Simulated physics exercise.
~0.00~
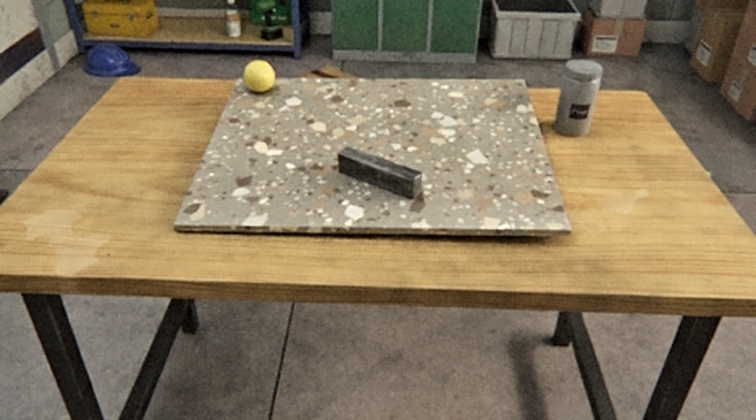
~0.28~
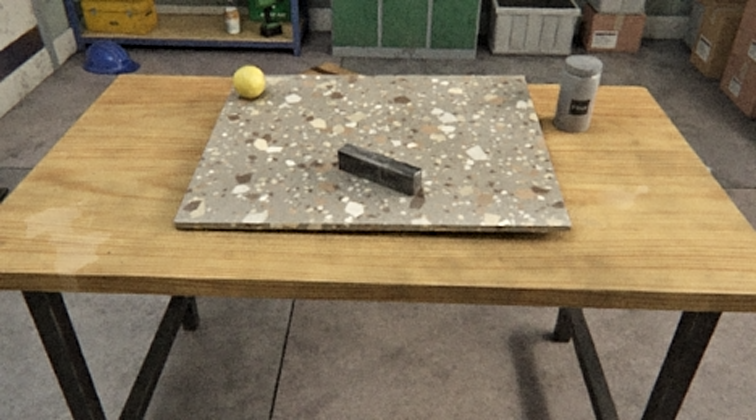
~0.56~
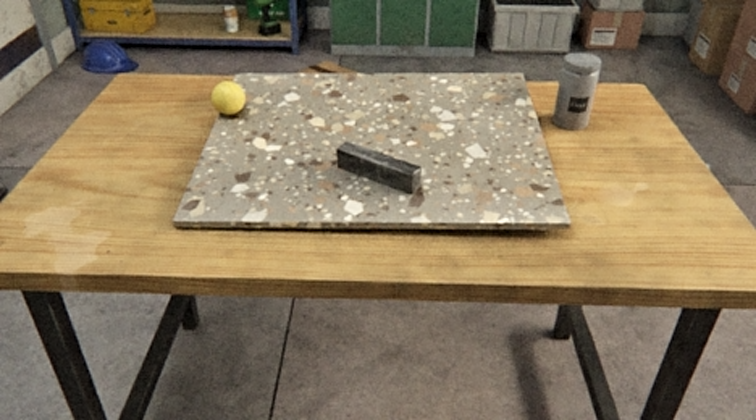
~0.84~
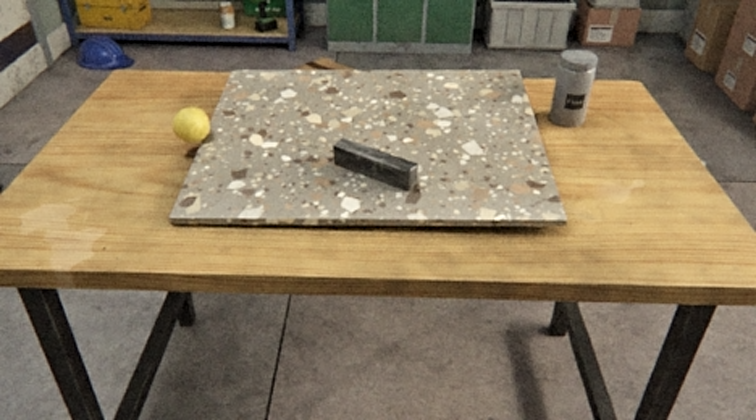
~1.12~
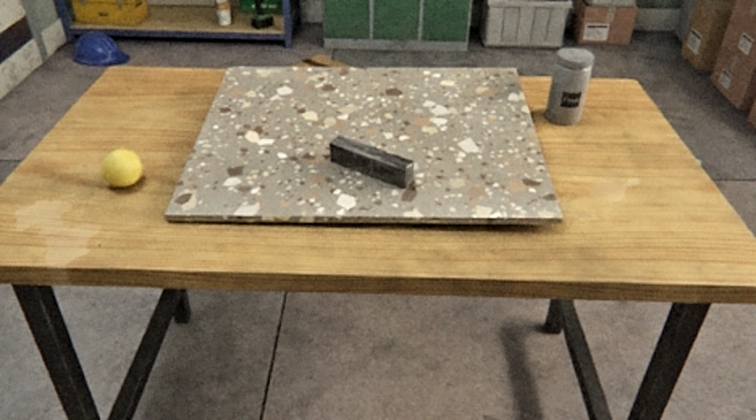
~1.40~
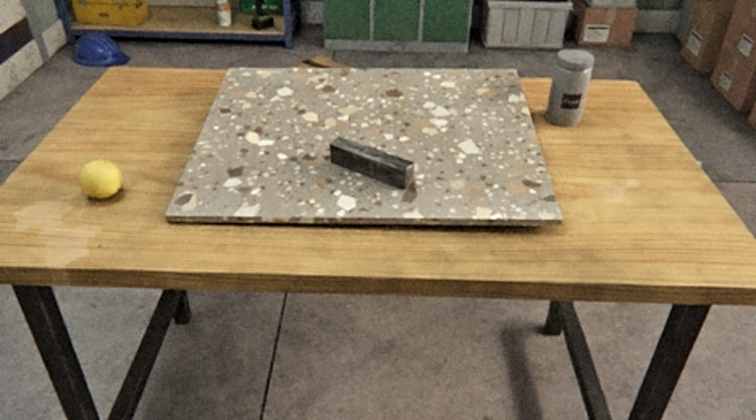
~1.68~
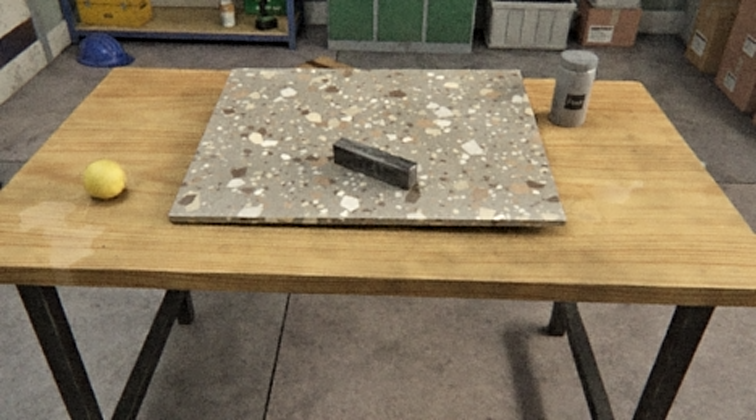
The clip opens on a speckled stone-like board lying on a wooden table, with a dark block near its middle, a grey jar to the right and a yellow lemon near the board's far left corner. The lemon rolls left and toward the viewer, staying clear of the block. It reaches the left edge of the board and goes over it onto the tabletop. It keeps rolling toward the near left part of the table, then slows. By the end it rests on the wood left of the board, while the block and jar remain in place.
